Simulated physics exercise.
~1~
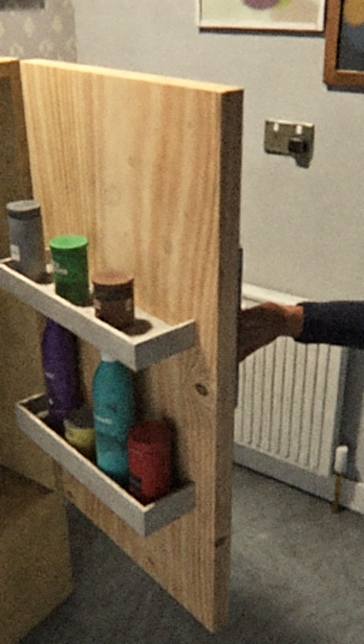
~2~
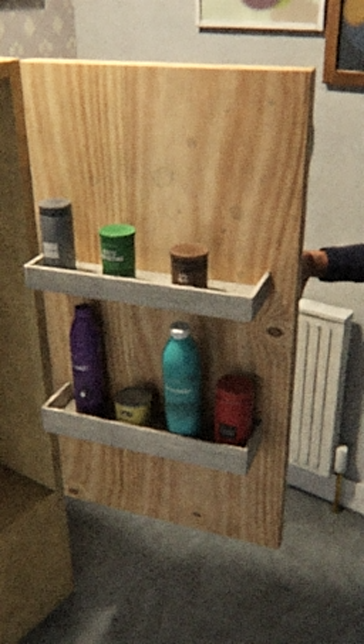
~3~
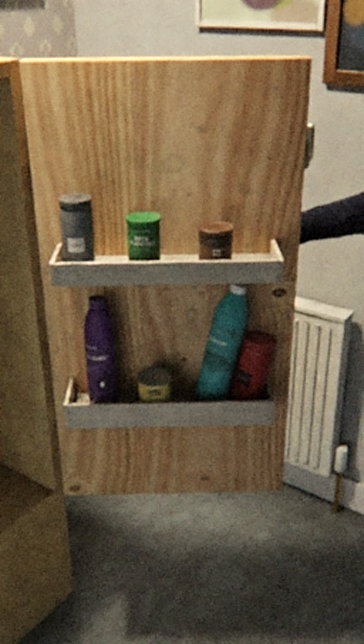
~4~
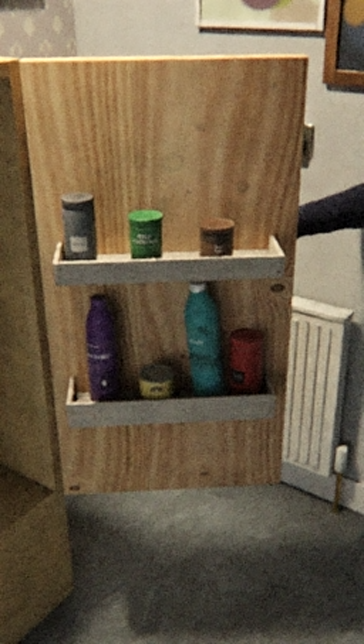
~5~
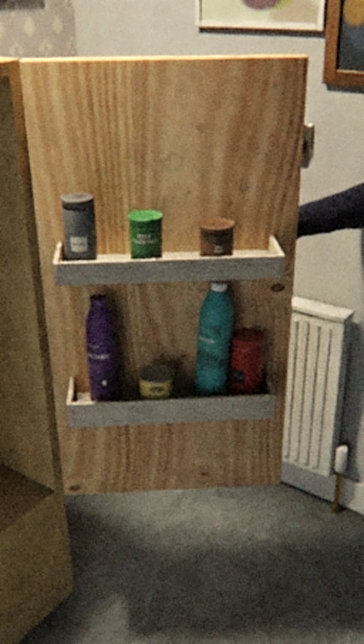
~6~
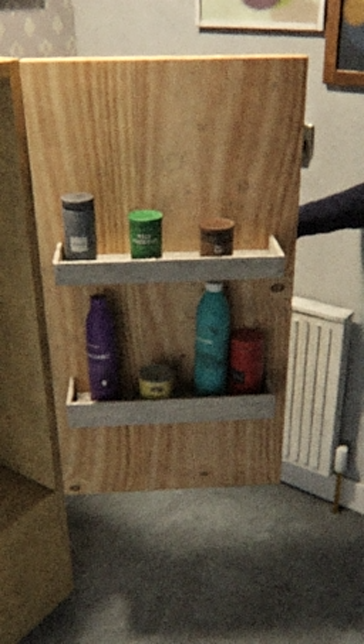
A hand at the right grips the edge of an open wooden cupboard door in a room with a white radiator and grey carpet, seen from a still camera facing the door's inner side. The upper rack holds a grey jar, a green tin and a brown tin, and the lower one a purple bottle, a yellow tin, a turquoise bottle and a red jar. The arm swings the door wider, and the turquoise bottle tilts. As the door stops, the bottle leans right against the tilting red jar. Both rock back upright, and everything stays in the racks.
